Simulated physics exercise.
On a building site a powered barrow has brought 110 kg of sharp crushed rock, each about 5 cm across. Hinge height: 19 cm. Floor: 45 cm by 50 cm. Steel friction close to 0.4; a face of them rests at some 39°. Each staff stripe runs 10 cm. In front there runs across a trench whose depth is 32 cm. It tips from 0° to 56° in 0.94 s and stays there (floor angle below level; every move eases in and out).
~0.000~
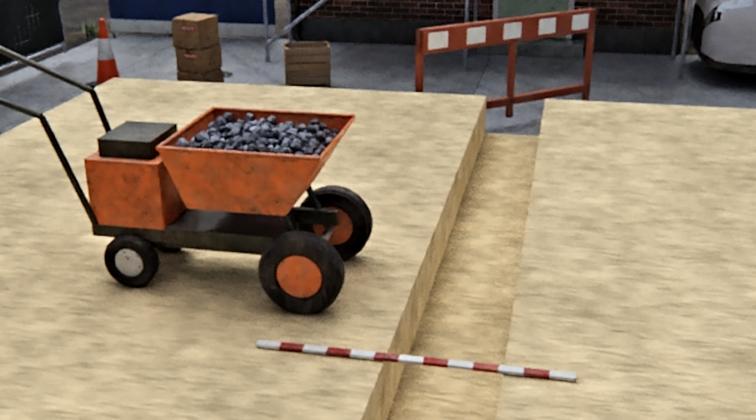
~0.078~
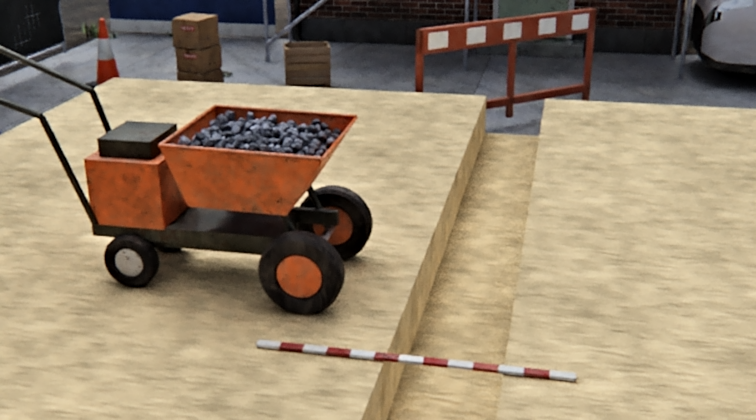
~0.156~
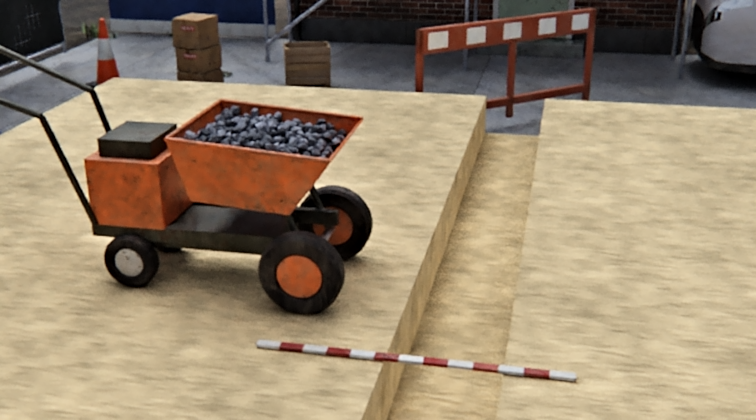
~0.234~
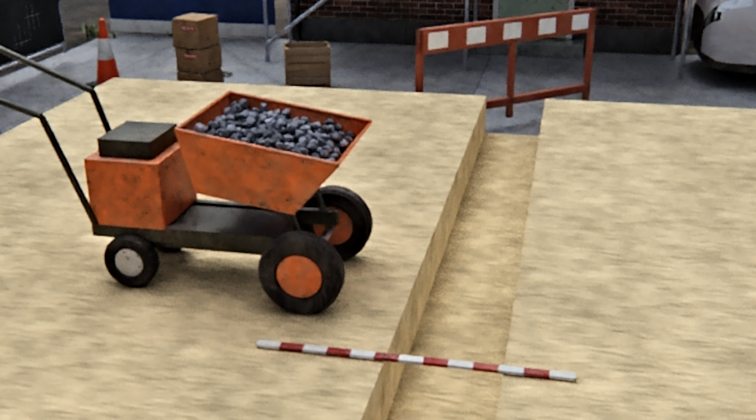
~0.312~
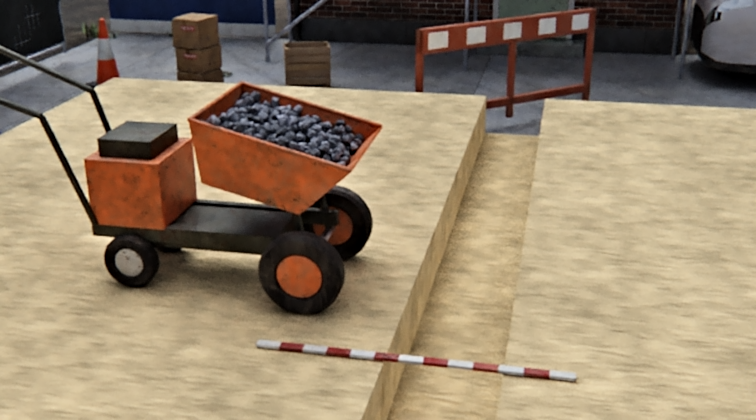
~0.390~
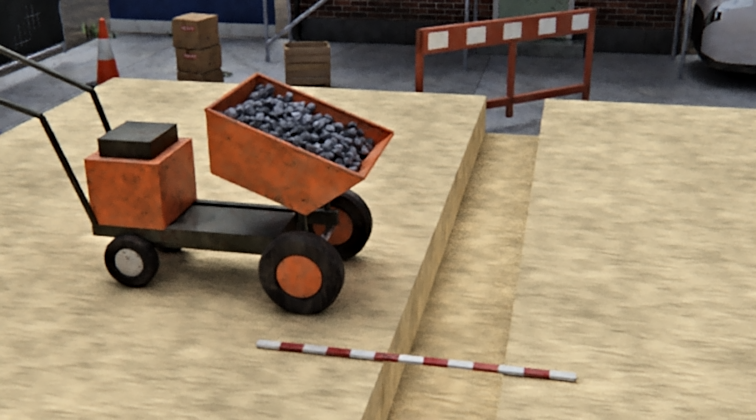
We see an orange powered barrow loaded with dark crushed rock standing left of a trench, a red-and-white staff lying in front; its tray slowly tilts forward to the right, rear end rising, while the wheels stay still.
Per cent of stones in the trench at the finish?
About 21 %.
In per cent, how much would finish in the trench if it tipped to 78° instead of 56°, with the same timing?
It would be close to 95 percent.
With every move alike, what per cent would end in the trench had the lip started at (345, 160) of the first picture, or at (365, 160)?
First place: Near 20%; second place: Near 15%.
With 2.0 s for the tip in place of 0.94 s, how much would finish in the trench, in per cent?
Roughly 10% would finish there.
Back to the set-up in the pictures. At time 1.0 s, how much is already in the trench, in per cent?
Close to 5 per cent has got there by then.
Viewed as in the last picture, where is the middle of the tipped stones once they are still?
The stones end up centred near (480, 358).
After 0.7 s the floor is at 47°; 100 % in the tray; the foremost stones are at (393, 198).
After 1.0 s the floor is at 56°; 97 % in the tray, 3 % in the trench; the foremost stones are at (458, 256).
After 1.4 s the floor is at 56°; 83 % in the tray, 16 % in the trench; the foremost stones are at (525, 317).
After 3.3 s the floor is at 56°; 79 % in the tray, 21 % in the trench; the foremost stones are at (540, 342).
